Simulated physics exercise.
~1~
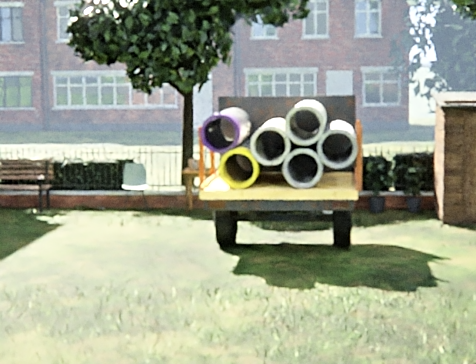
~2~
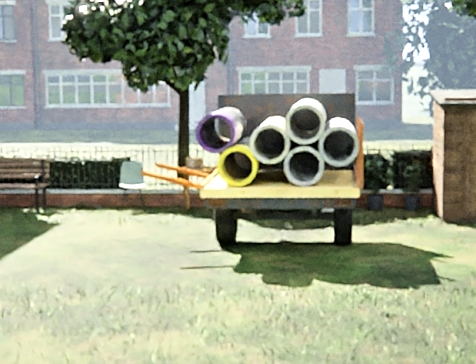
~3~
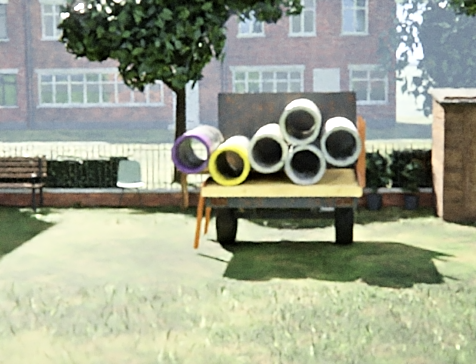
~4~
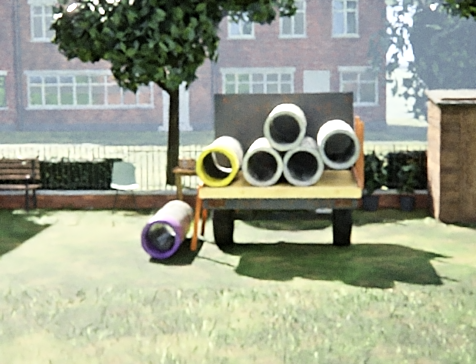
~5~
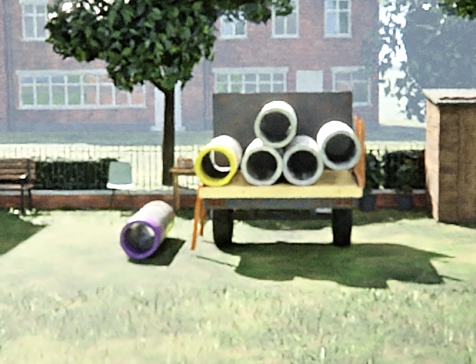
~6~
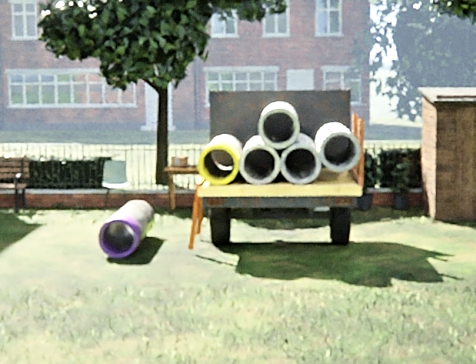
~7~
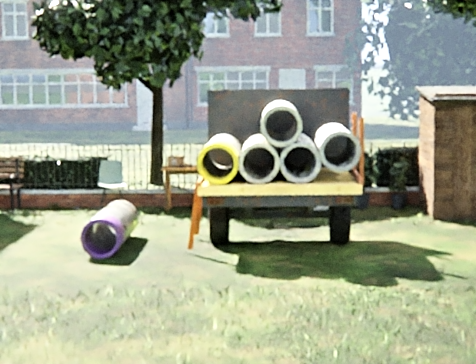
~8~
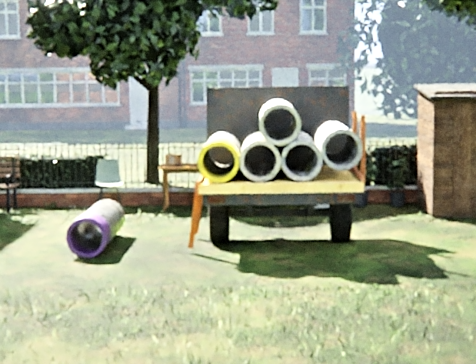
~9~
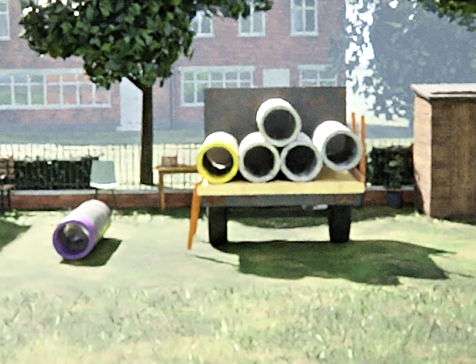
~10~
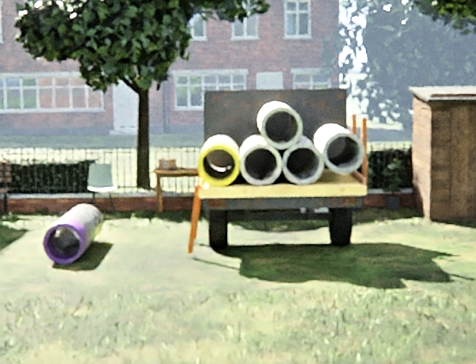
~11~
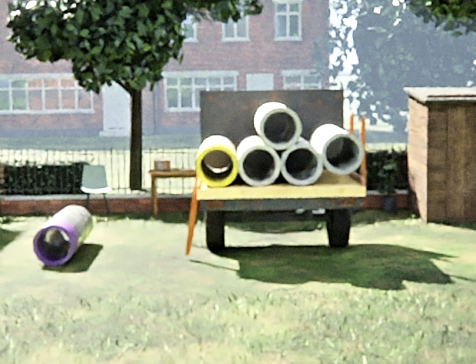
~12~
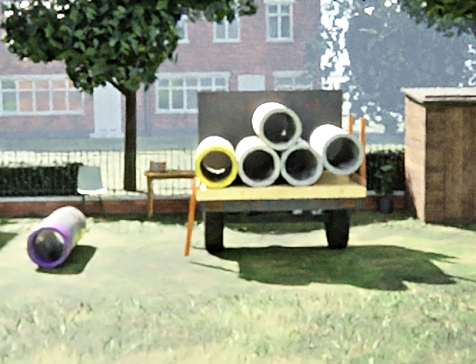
A purple-ended pipe rolled off the left side of a parked trailer once the posts there swung down, dropped onto the grass and rolled away left, while the yellow one shifted left and stayed on the deck with the four grey pipes.
